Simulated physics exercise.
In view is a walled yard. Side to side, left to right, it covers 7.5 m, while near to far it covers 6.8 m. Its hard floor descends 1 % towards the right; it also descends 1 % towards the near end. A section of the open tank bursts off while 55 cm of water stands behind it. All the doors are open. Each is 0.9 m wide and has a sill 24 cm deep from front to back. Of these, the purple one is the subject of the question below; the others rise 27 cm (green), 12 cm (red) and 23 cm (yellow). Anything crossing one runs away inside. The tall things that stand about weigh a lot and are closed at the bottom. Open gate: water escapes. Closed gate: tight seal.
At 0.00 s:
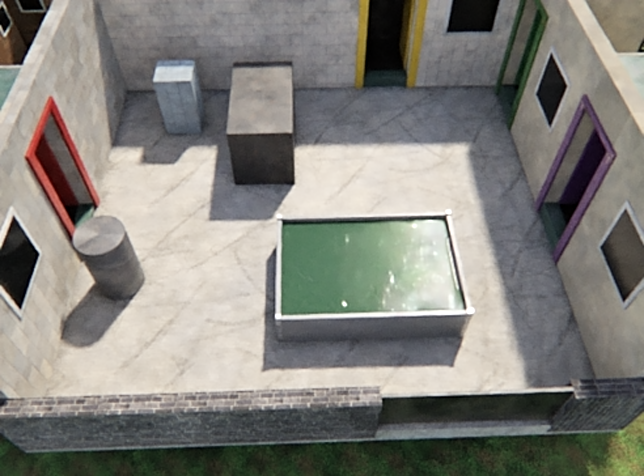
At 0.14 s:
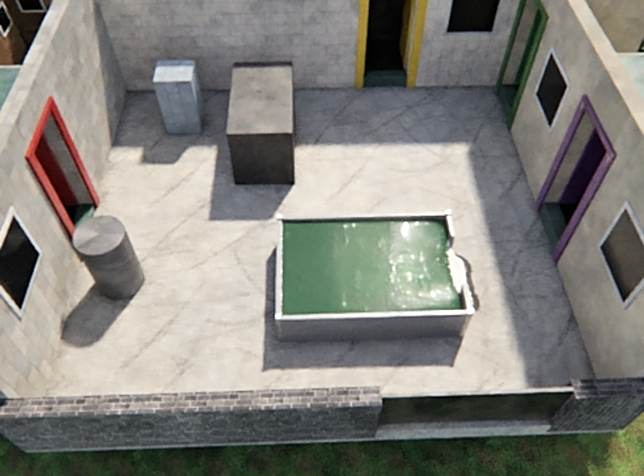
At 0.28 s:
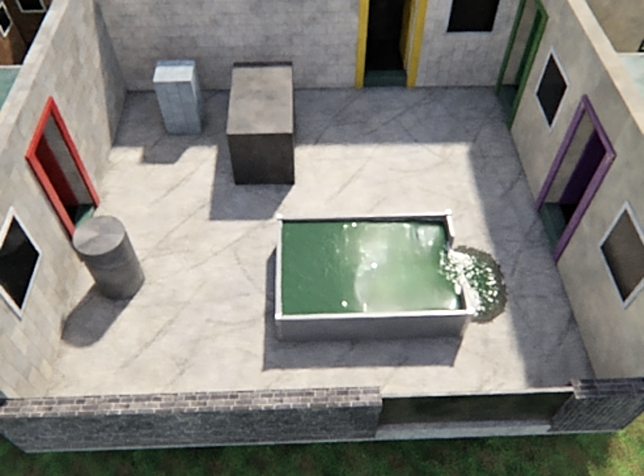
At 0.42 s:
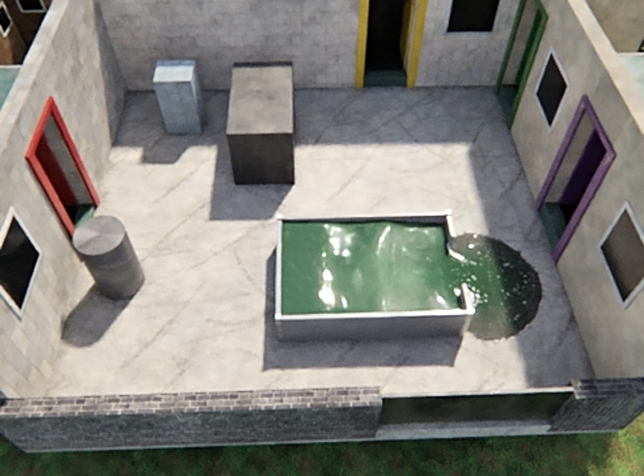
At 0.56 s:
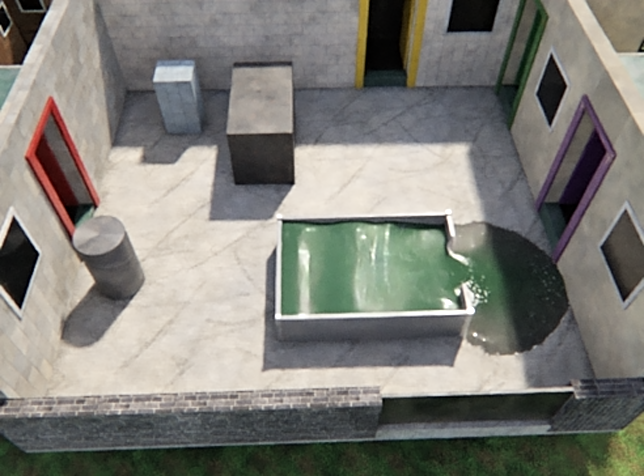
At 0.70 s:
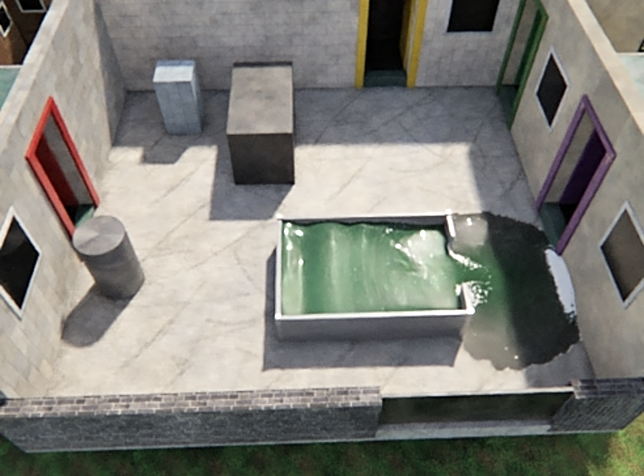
In this clip, green water sits still in an open rectangular tank in a walled yard until part of its right side breaks away, and water pours through the gap, spreading in a widening dark pool across the floor beside the purple door.
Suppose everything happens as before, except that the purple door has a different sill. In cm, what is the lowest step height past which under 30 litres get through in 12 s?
Close to 19 cm is just enough.
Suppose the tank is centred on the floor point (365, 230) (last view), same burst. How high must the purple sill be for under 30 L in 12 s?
In that case about 28 cm.
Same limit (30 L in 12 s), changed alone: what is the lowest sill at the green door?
Green door, minimum about 7.0 cm.
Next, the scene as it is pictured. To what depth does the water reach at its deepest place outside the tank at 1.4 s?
Roughly 33 cm.
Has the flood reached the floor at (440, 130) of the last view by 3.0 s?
At that moment it's submerged.
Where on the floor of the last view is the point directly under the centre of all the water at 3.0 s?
I'd put it close to (434, 280).
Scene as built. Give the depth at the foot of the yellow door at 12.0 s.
It comes to about 3.0 centimetres deep.
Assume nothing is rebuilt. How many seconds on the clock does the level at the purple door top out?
At roughly 2.0 s.
After 1.4 s water covers 10 % of the floor, deepest (33 cm) near (560, 291); 24 cm at the purple door, 0 litres in over its 27 cm sill.
After 3.0 s water covers 30 % of the floor, deepest (34 cm) near (598, 406); 21 cm at the purple door, 1 litre in over its 27 cm sill.
After 12.0 s water covers 95 % of the floor, deepest (12 cm) near (598, 406); 7 cm at the purple door, 1 litre in over its 27 cm sill.
At the purple door as built, the water arrived by 0.8 s and peaked near 25 cm at 2.0 s.
Run again over the same 12 s with other heights there, 47 litres in over 17 cm, 10 litres over 23 cm. The limit of 30 litres is kept from about 19 cm up.
